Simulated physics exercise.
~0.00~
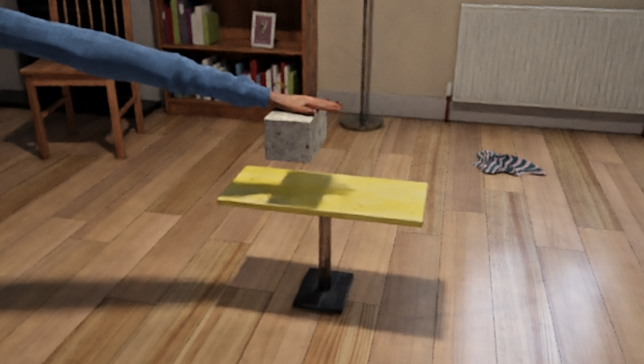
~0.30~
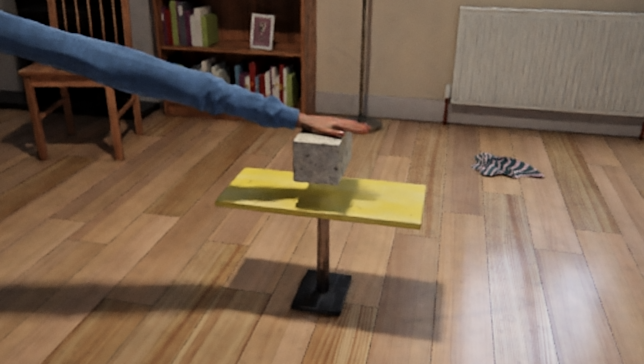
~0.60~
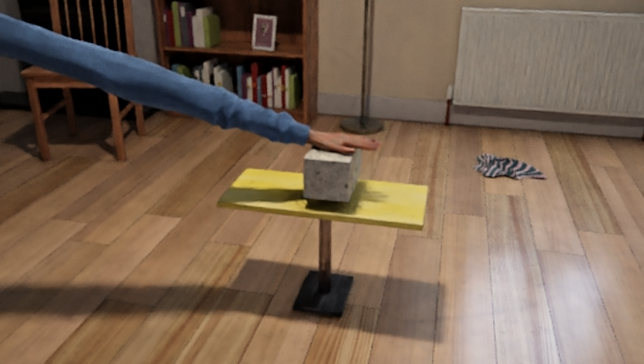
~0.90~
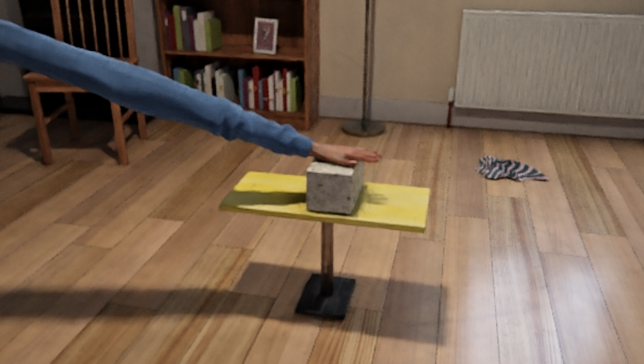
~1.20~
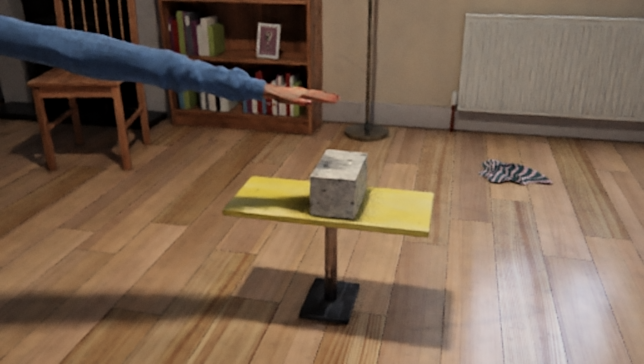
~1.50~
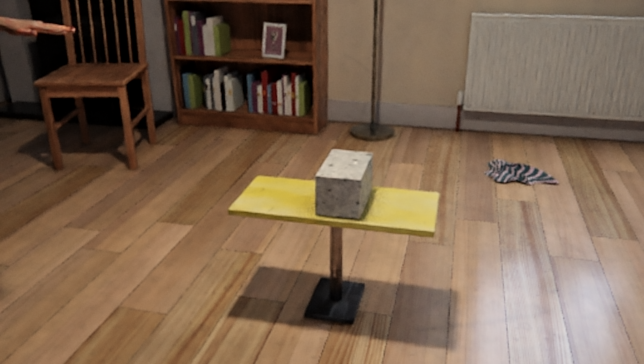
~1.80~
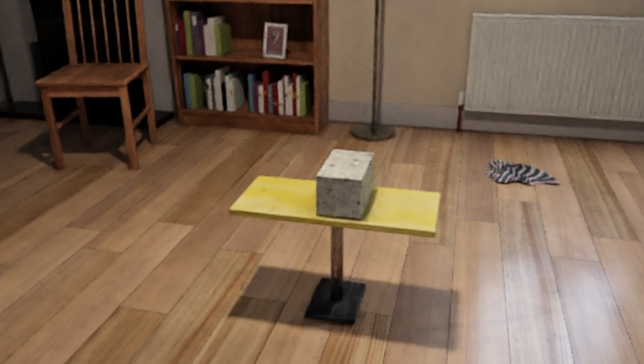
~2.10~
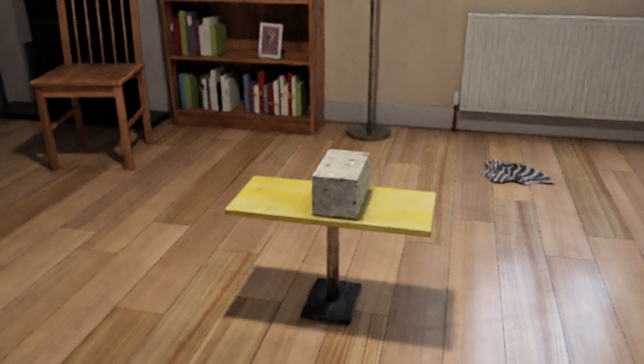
The clip opens on a wood-floored room with a chair, a bookcase and a radiator, where a blue-sleeved arm reaches in from the left above a small yellow-topped stand. The hand holds a rough grey block over the tabletop, then carries it rightward and down. It sets the block near the middle of the yellow top, just above the central post. The hand then lets go, lifts away and withdraws to the left until it leaves the view. The block stays where it was placed, and the stand remains upright and steady.
